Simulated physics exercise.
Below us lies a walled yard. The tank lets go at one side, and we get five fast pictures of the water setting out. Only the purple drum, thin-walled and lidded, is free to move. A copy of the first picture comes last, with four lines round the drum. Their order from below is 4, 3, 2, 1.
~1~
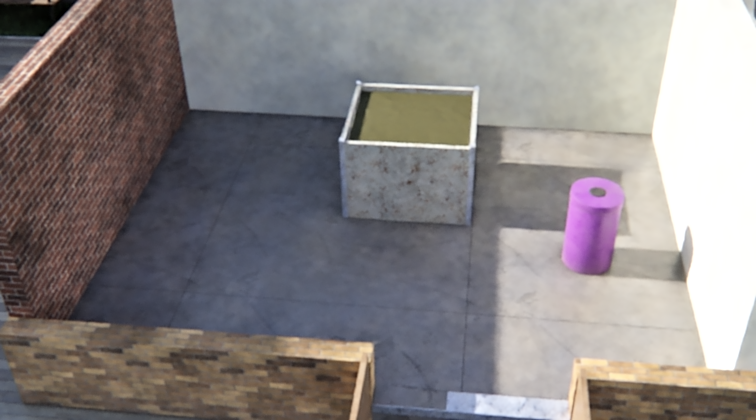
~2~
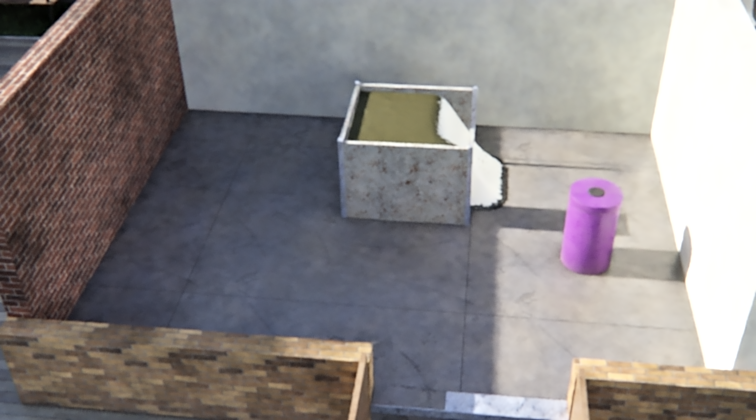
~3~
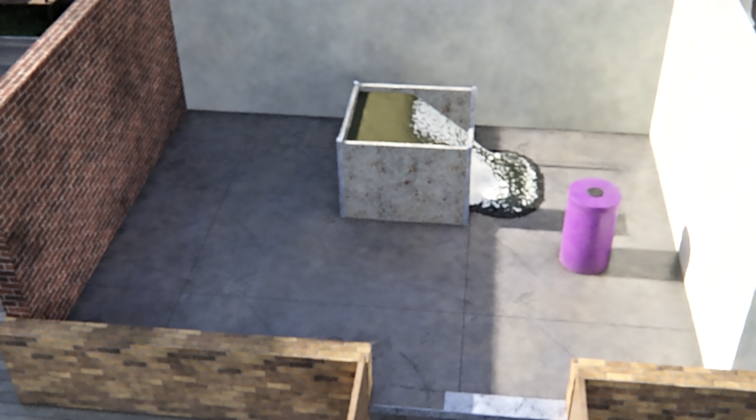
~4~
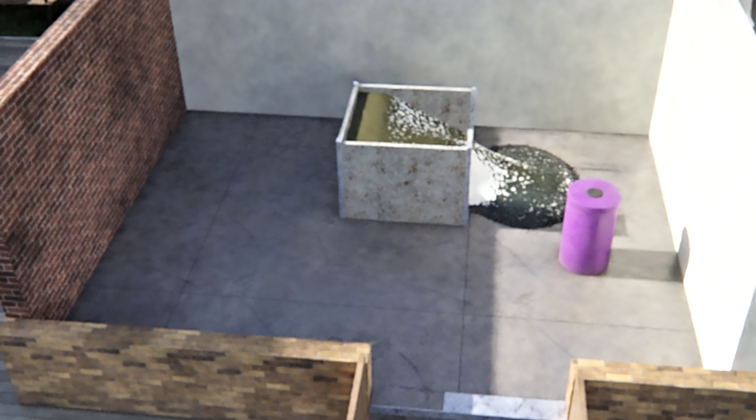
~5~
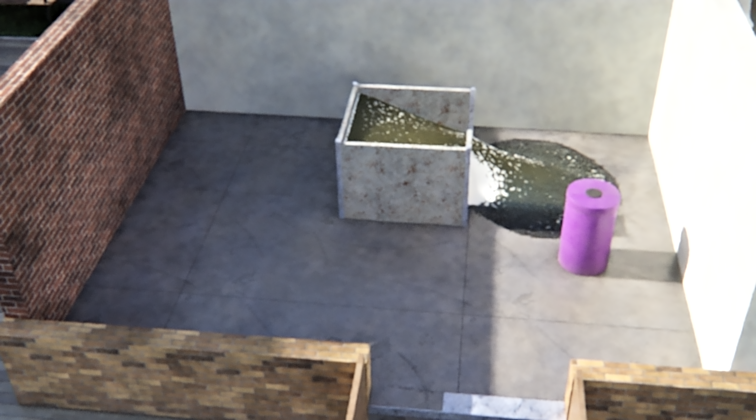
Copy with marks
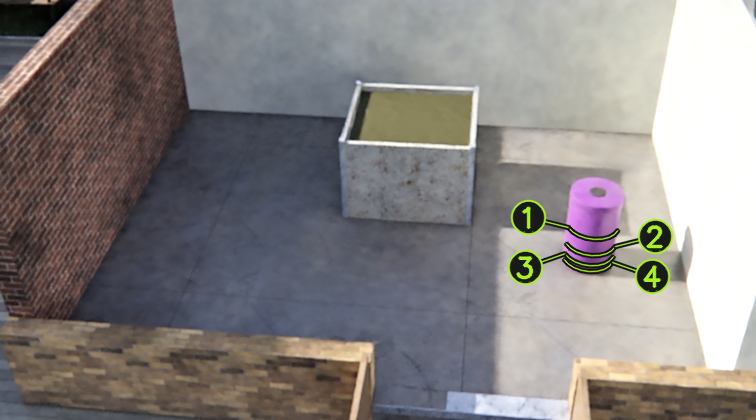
Murky, foaming water poured out of the right side of a full concrete tank in a walled yard and spread rightward across the ground to the purple drum, which stayed standing in place.
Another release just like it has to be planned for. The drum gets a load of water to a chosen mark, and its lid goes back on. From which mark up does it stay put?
Level 2.
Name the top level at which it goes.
That is level 3.
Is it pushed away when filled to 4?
Yes, that goes wrong.
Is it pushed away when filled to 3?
Yes, it does.
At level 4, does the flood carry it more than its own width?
Yes, it does.
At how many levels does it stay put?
Two of the four.
On the marked copy, 1 at (594, 239); 2 at (591, 255); 3 at (590, 265); 4 at (589, 271); from the bottom up 4, 3, 2, 1.
With 1, it does not move.
With 2, it shifts by a finger or two and stays.
With 3, it is pushed about its own width away.
With 4, it is pushed about twice its own width away.
